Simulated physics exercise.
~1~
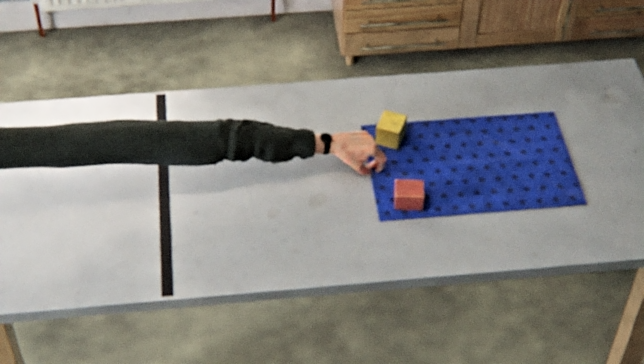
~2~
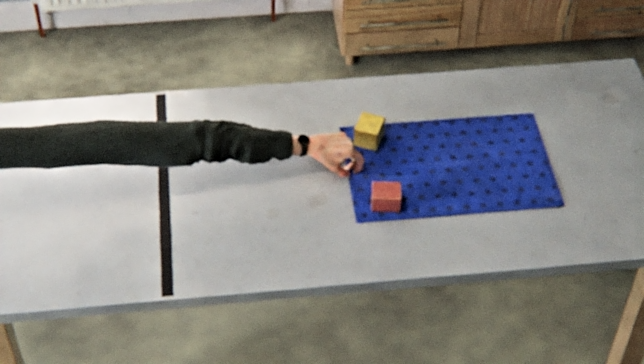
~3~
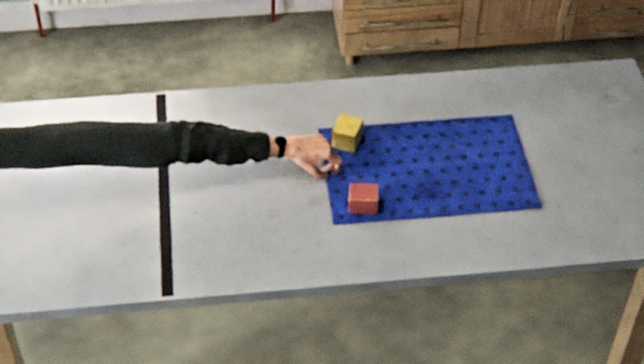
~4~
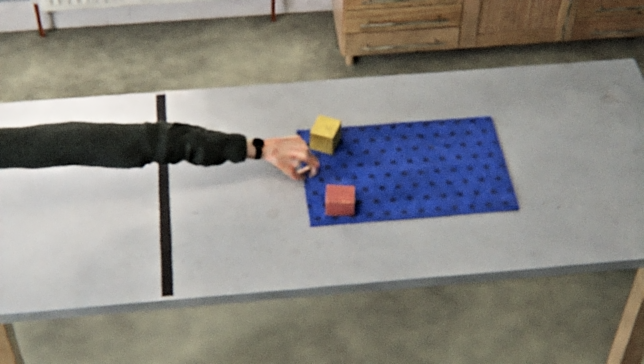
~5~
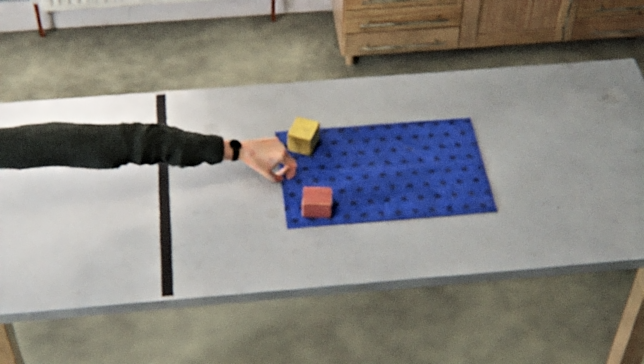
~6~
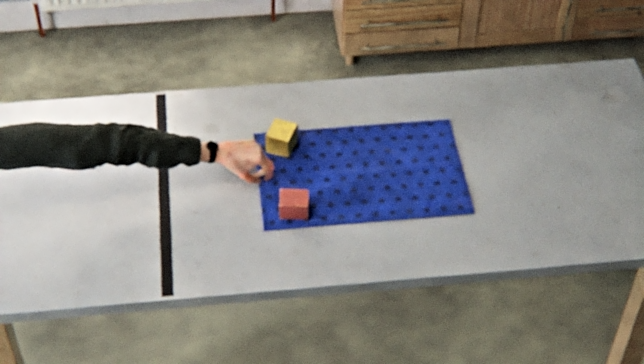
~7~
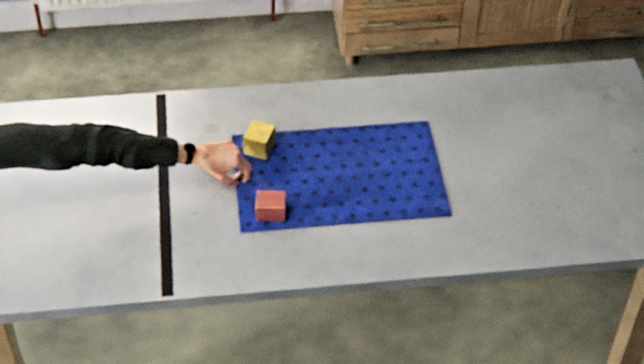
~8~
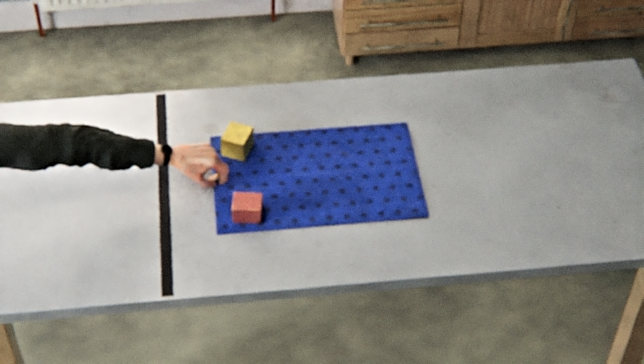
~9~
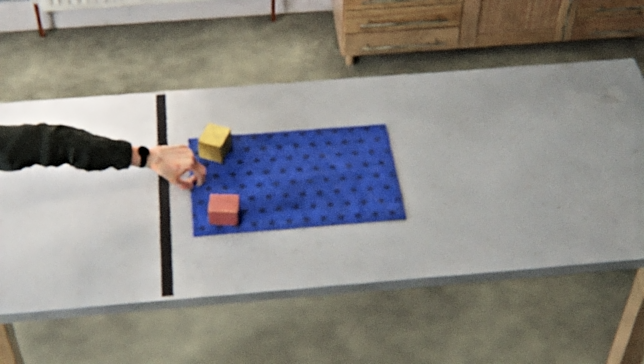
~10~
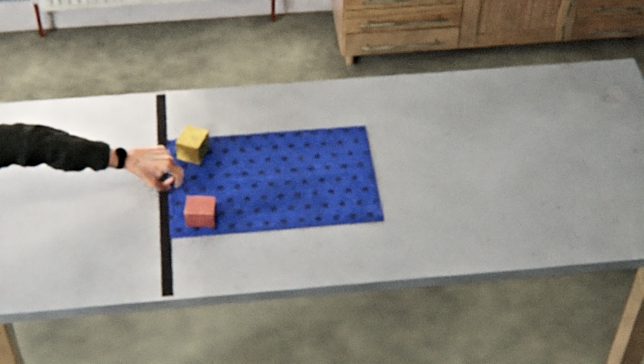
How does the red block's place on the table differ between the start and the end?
At the start the red block is right of the middle of the table, far from the dark tape. By the end it is much farther left, just to the right of the tape.
A hand pulls a blue cloth left to the dark tape, both blocks staying on it.
